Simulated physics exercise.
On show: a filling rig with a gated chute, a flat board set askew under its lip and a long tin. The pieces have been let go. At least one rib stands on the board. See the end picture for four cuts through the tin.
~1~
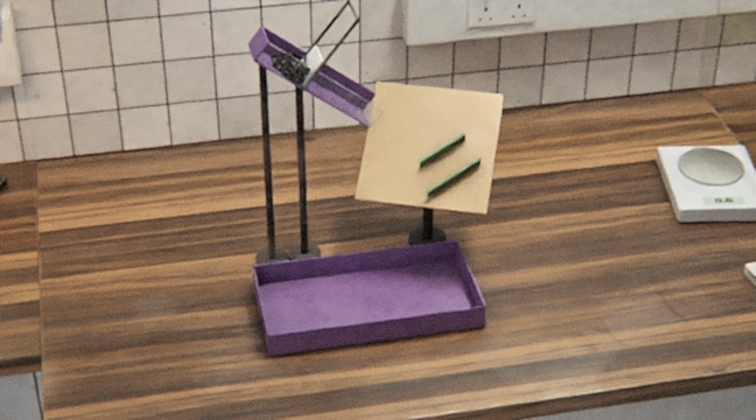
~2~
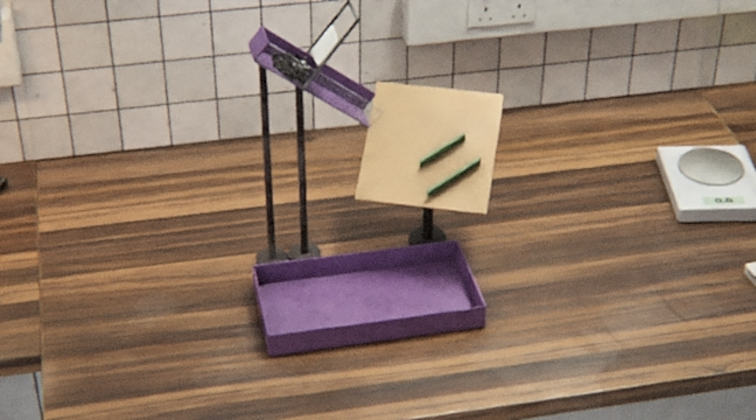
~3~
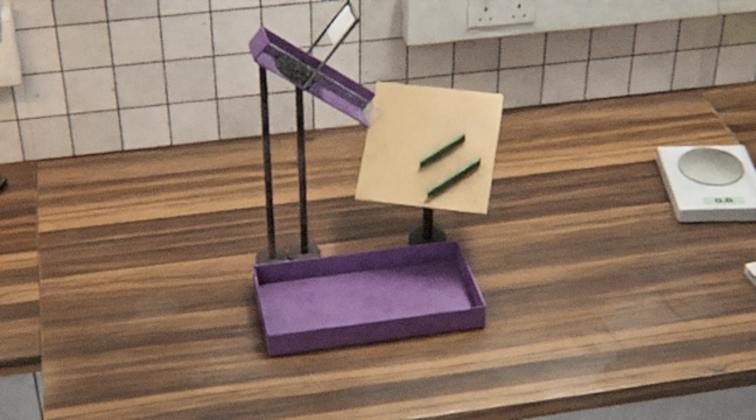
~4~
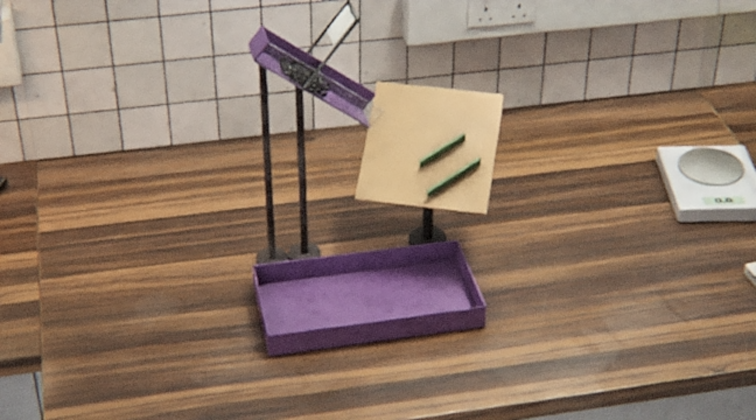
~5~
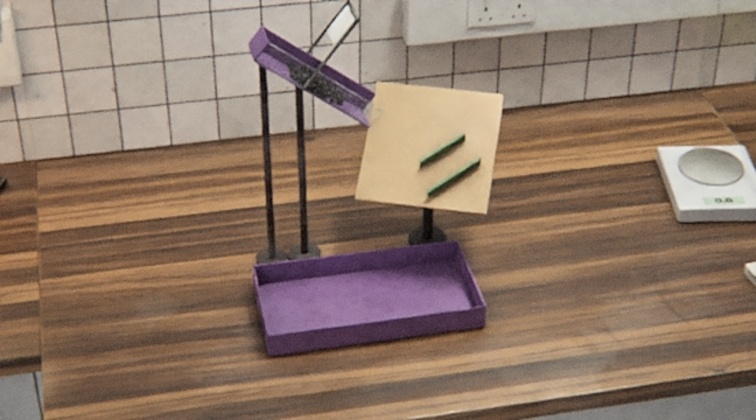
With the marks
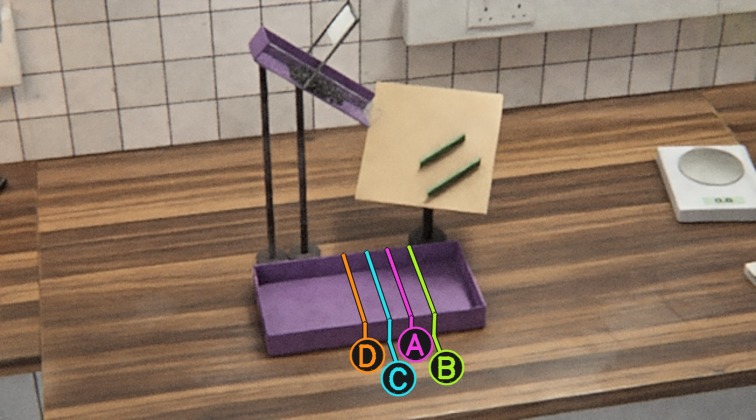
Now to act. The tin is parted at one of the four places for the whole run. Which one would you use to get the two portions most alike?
I would pick line A.
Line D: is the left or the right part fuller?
The right side.
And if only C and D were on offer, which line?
That is line C.
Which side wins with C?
More lands on the right.
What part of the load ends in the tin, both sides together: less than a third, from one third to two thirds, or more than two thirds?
About that: More than two thirds.
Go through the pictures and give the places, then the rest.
In the first picture, load behind the gate (295, 66), black beans; lip of the chute (366, 119), sloping fairly steeply.
In the second picture, middle of the board (430, 146), tilted fairly steeply; middle of its low edge (420, 206); of its high edge (440, 88).
In the third picture, front corners of the tin (269, 335) and (486, 306), empty; front of the load (309, 85).
In the fourth picture, middle of the load (307, 77); its front (325, 95), roughly a quarter of the way to the lip; rib from (480, 158) to (427, 192); rib from (465, 134) to (419, 161).
In the fifth picture, middle of the load (318, 83); its front (341, 94), roughly two thirds of the way to the lip.
On the marked copy, line A crosses the front rim at (411, 316); line B crosses the front rim at (434, 313); line C crosses the front rim at (389, 319); line D crosses the front rim at (364, 322).
For line A, of what is caught, roughly half on the left of the divider, roughly half on the right.
For line B, of what is caught, almost all on the left of the divider, about a tenth on the right.
For line C, of what is caught, about a tenth on the left of the divider, the larger part on the right.
For line D, of what is caught, not one piece on the left of the divider, every piece on the right.
